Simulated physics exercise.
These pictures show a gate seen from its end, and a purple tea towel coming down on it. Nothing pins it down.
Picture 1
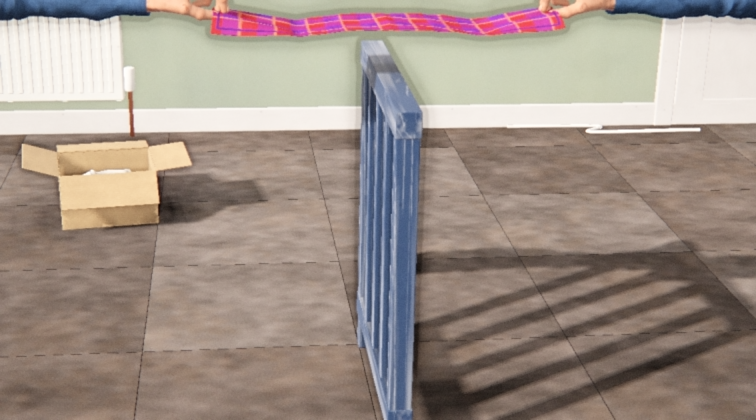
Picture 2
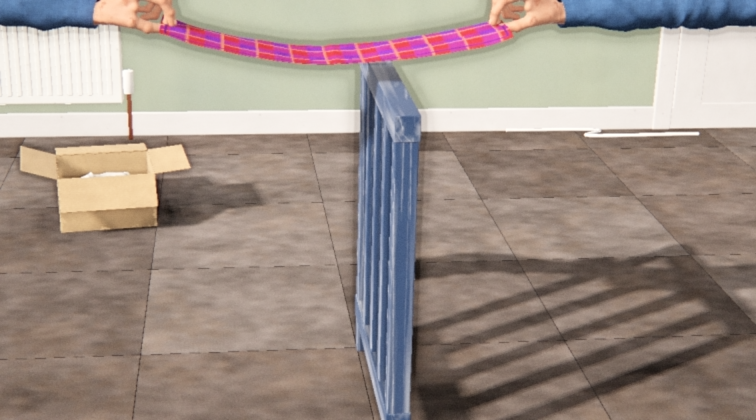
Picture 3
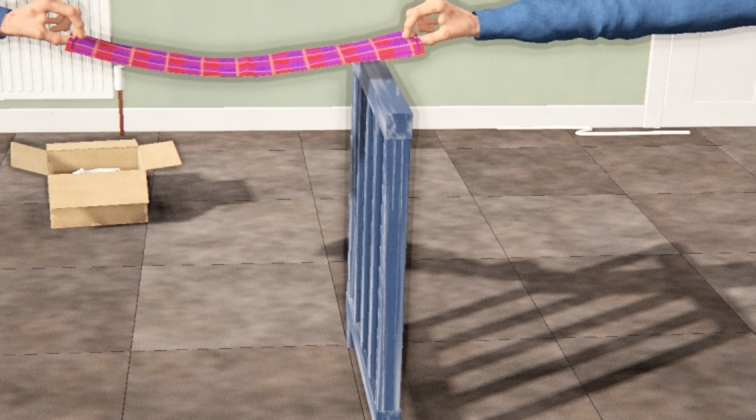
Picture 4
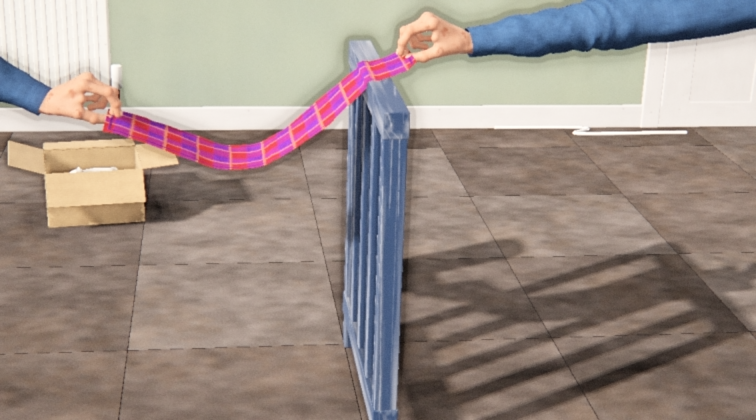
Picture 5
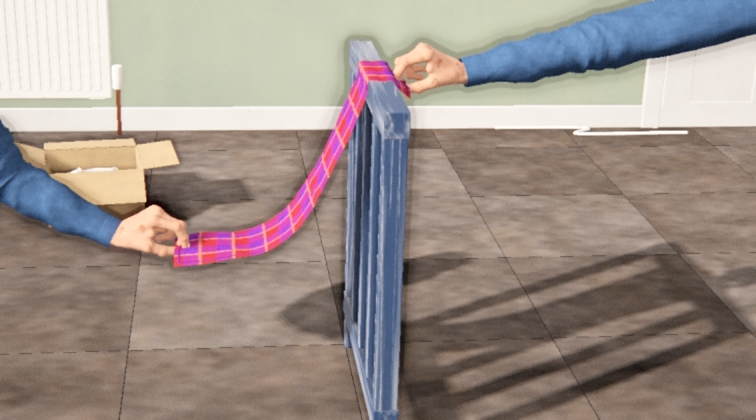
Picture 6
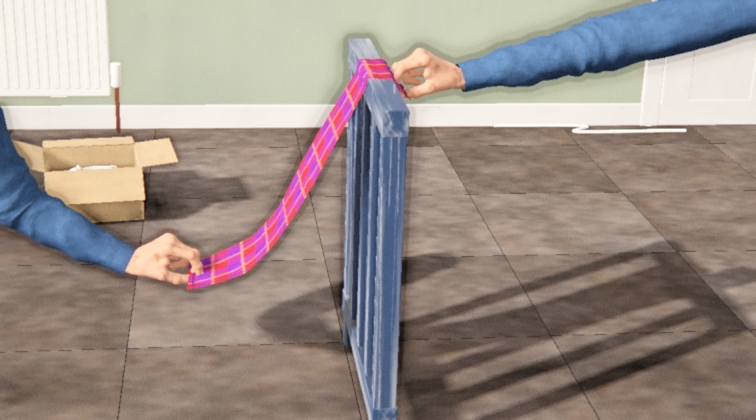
A purple and red checked cloth, held at both ends by two hands, moved left above a blue gate and was lowered over its top, with the left hand pulling its longer side down.
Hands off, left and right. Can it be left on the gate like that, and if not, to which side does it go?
The purple tea towel drops leftwards.
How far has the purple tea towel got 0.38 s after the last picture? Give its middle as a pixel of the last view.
Close to (319, 298).
Then, 0.38 s later than the last view, tea towel clear of the top and falling near (319, 298).
Then, 0.64 s later than the last view, tea towel in a heap on the floor near (313, 396).
Finally, tea towel in a heap on the floor near (311, 397). The purple tea towel slips off to the left.
